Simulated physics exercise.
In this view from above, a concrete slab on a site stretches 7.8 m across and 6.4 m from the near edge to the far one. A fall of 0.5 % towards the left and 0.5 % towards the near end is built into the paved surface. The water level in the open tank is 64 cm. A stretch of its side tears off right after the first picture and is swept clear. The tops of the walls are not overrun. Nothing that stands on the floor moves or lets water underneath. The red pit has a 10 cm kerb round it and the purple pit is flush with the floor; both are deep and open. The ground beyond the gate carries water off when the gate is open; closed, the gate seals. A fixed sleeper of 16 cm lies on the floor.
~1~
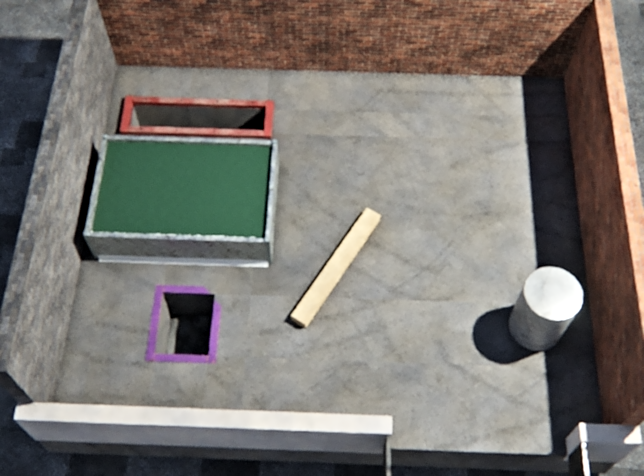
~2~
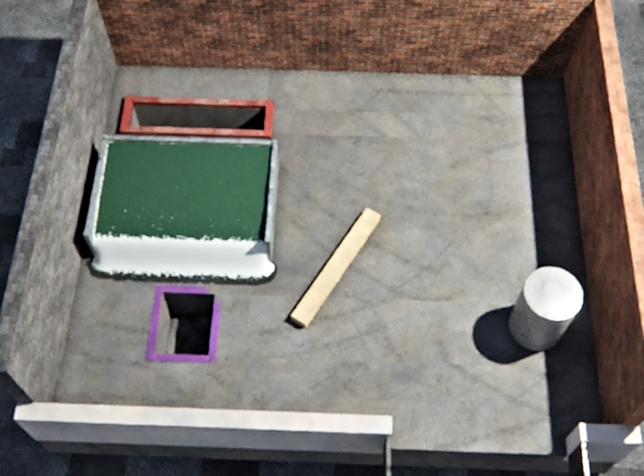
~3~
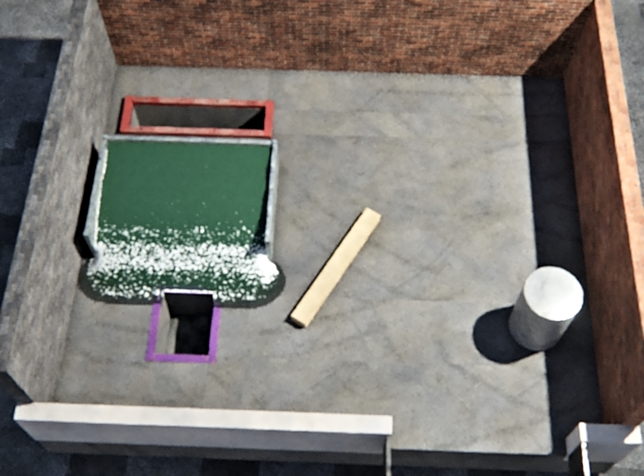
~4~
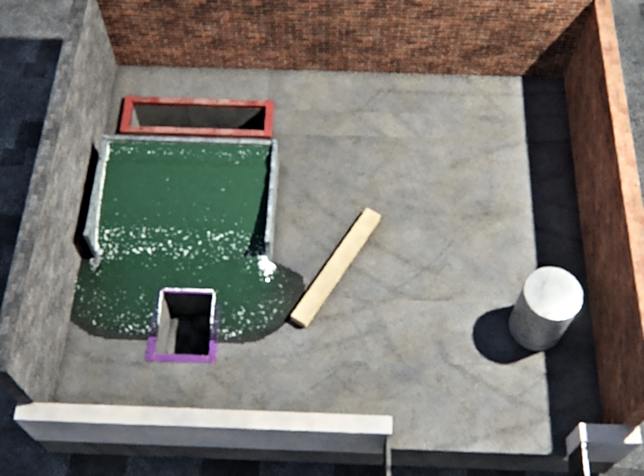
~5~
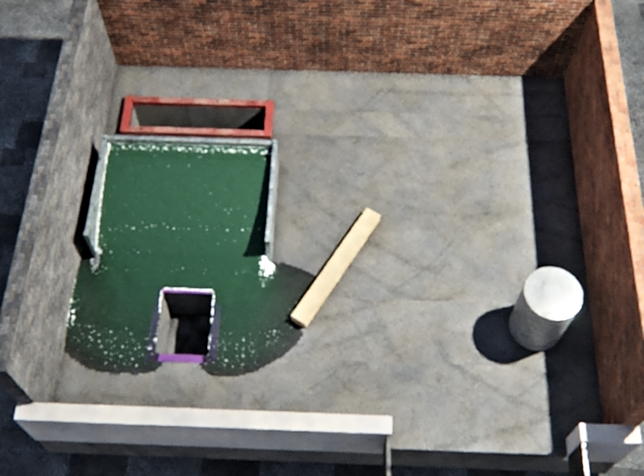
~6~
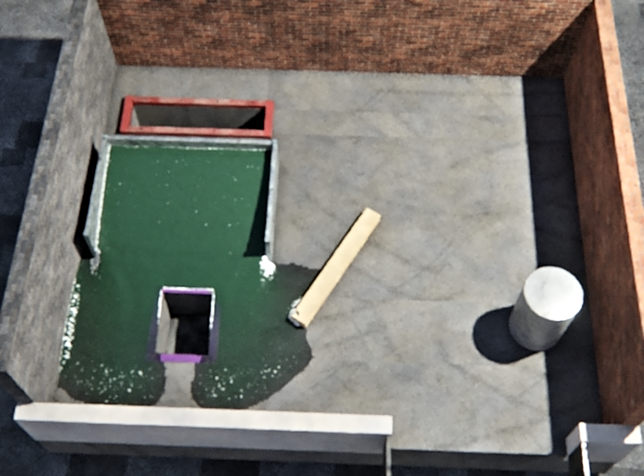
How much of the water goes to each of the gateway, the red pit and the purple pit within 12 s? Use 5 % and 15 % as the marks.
Gateway: Between 5 and 15 %; red pit: Less than 5 %; purple pit: More than 15 %.
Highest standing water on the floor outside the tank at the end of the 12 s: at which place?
Pixel (65, 348), about.
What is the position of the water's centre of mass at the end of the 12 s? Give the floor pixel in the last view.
Near (331, 237).
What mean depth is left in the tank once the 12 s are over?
It averages close to 2 centimetres.
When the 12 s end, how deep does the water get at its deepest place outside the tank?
Around 5 centimetres.
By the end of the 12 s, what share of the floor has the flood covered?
I'd guess around 90 %.
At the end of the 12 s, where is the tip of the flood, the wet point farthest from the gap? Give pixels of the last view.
Around pixel (559, 82).
A moment later water covers 20 % of the floor and is deepest (46 cm) near (67, 407); gone so far, the gateway 0 %, the red pit 0 %, the purple pit 16 %.
Soon after water covers 25 % of the floor and is deepest (38 cm) near (52, 419); gone so far, the gateway 0 %, the red pit 0 %, the purple pit 26 %.
Next water covers 40 % of the floor and is deepest (20 cm) near (297, 333); gone so far, the gateway 1 %, the red pit 0 %, the purple pit 37 %.
Later on water covers 75 % of the floor and is deepest (8 cm) near (541, 364); gone so far, the gateway 4 %, the red pit 0 %, the purple pit 50 %.
At the end water covers 90 % of the floor and is deepest (5 cm) near (65, 348); gone so far, the gateway 8 %, the red pit 0 %, the purple pit 55 %.
